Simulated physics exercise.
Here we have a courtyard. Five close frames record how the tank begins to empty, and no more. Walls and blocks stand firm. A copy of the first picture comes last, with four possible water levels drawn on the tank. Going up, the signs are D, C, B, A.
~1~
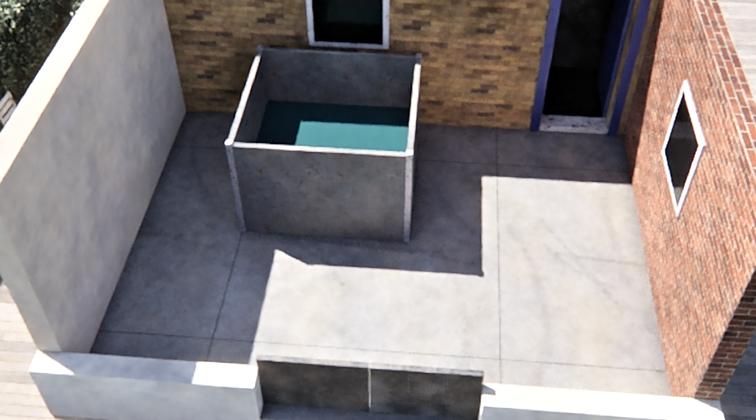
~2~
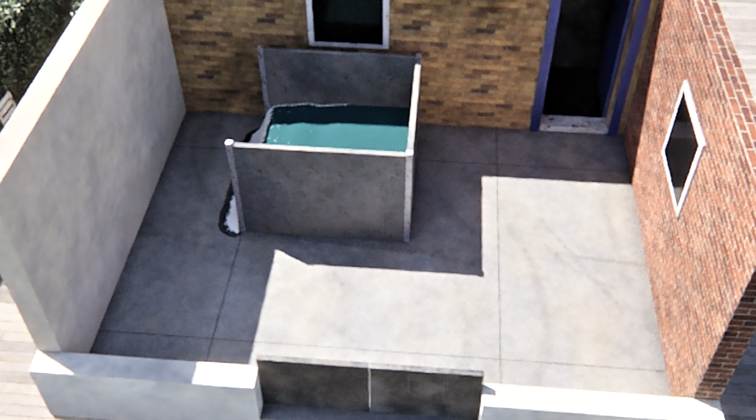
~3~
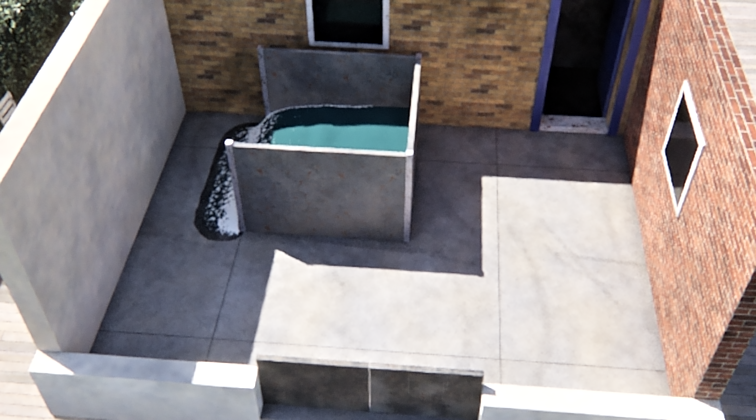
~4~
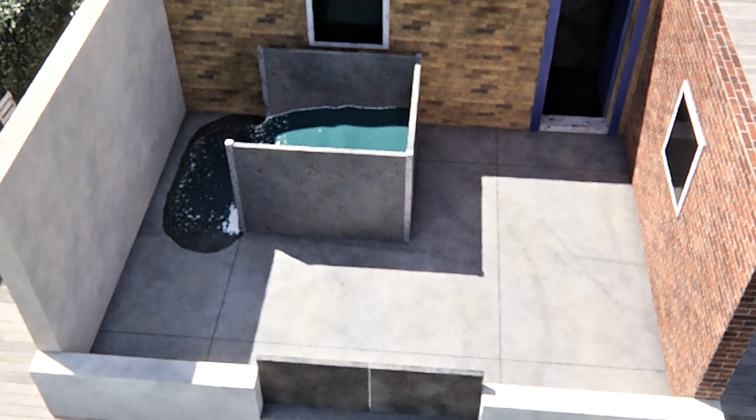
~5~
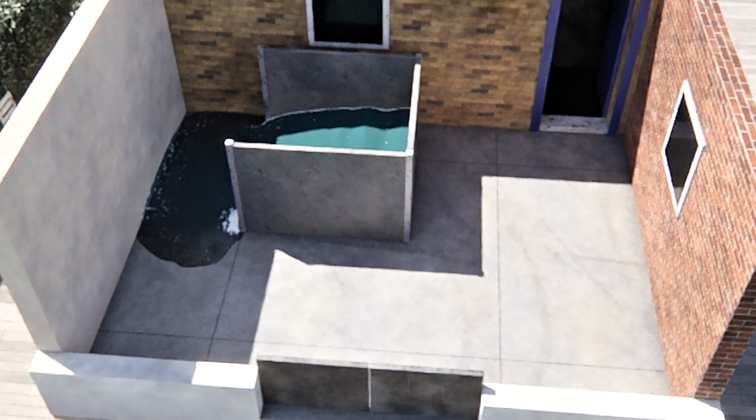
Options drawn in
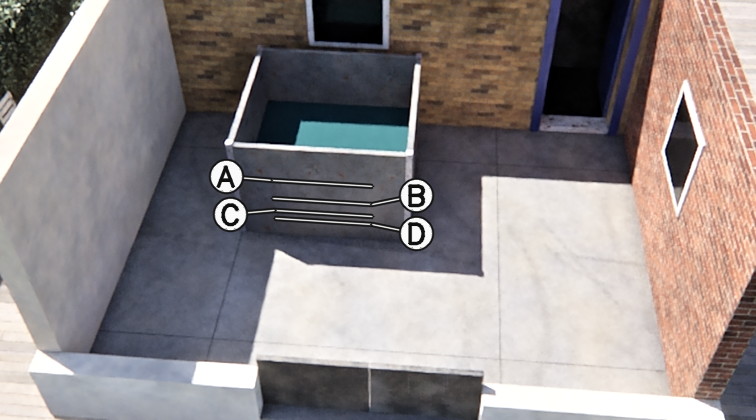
A paved grey courtyard is seen from high above, with a pale wall on the left, a tan brick wall with a window and blue-framed doorway behind, and red brick on the right. A grey tank of teal water stands near the back, and a low gate is shut in front. The tank's left side opens and dark water spreads leftward across the paving to the pale wall, while the view stays still.
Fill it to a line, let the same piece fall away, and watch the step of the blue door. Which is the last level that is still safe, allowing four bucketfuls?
B.
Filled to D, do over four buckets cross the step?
No.
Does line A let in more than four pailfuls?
Yes, it does.
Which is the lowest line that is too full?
The answer is A.
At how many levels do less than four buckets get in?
Three.
In white, A at (321, 183); B at (322, 201); C at (323, 213); D at (323, 221); from the bottom up D, C, B, A.
With A, about 9 bucketfuls get in.
With B, a bucket or two gets in.
With C, nothing gets over.
With D, nothing gets over.
